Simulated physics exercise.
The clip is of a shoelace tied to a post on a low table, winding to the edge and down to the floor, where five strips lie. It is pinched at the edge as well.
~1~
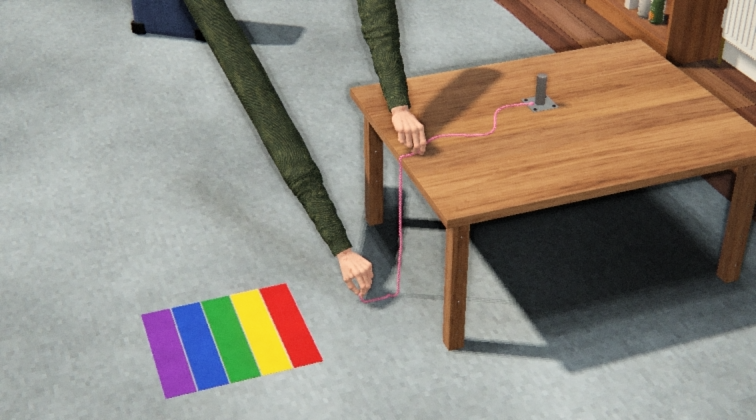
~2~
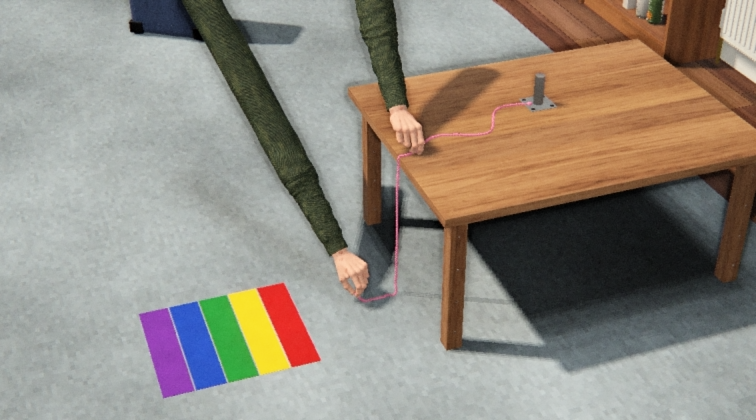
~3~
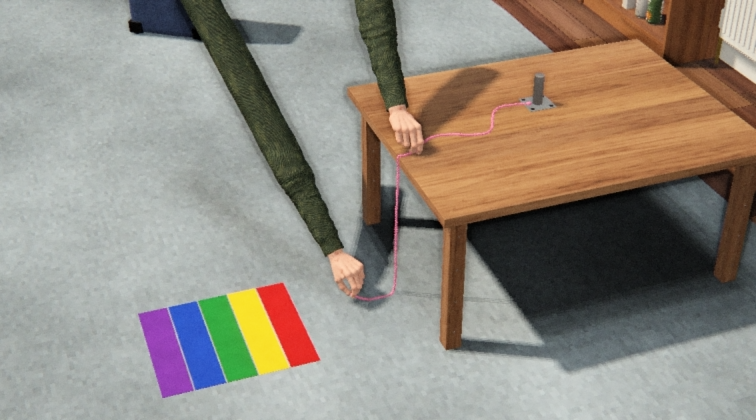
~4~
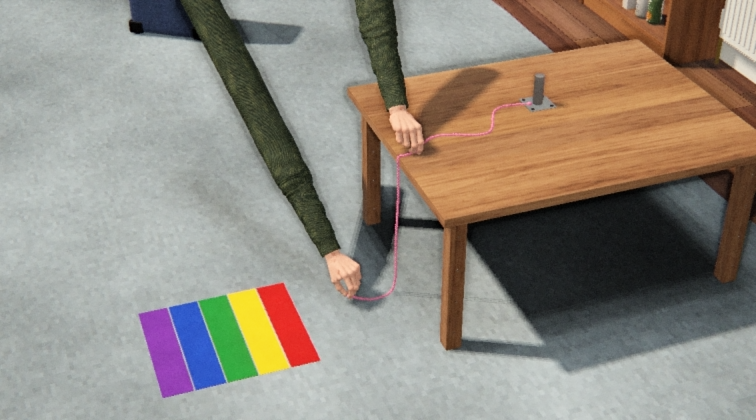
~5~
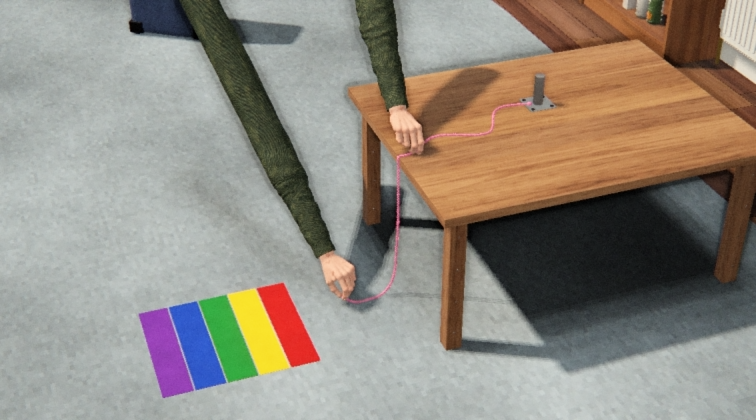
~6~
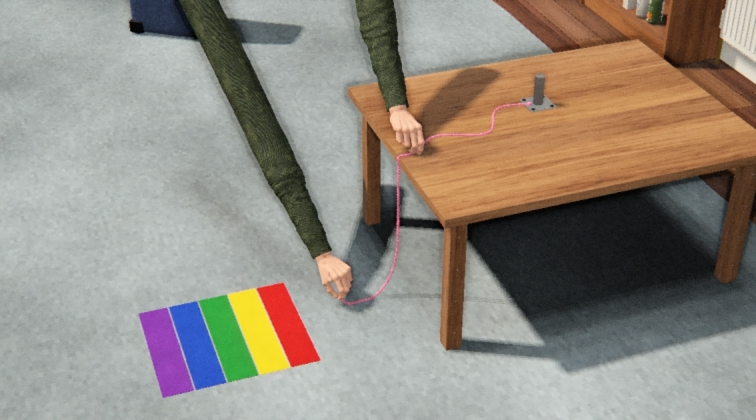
In the video, one hand pins a pink cord at the edge of a wooden table while another hand, holding its lower end near the floor, shifts slightly left toward five coloured strips lying on the grey carpet.
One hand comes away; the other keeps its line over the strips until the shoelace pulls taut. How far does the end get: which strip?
Over green.
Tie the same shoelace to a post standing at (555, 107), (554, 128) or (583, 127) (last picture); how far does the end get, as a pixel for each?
Try by try, around (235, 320), (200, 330) and (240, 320).
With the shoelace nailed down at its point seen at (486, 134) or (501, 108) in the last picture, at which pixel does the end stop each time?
Try by try, around (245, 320) and (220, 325).
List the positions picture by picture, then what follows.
In the first frame, end (360, 294); red (302, 350); yellow (271, 357); green (240, 364); blue (209, 372); purple (176, 379).
In the second frame, end (355, 294); shoelace through (502, 107) (486, 134) (426, 141) (398, 180) (397, 232) (396, 284).
In the third frame, end (351, 294).
In the fourth frame, end (348, 295); shoelace through (502, 107) (486, 134) (426, 141) (398, 180) (396, 232) (394, 284).
In the fifth frame, end (342, 297).
In the sixth frame, end (339, 297); shoelace through (502, 107) (486, 134) (426, 141) (399, 180) (398, 232) (385, 285).
A little later, end near (275, 312); over red.
Next, end near (239, 319); over green.
When it is tight, end near (218, 324); over green. The end stops over the green strip.
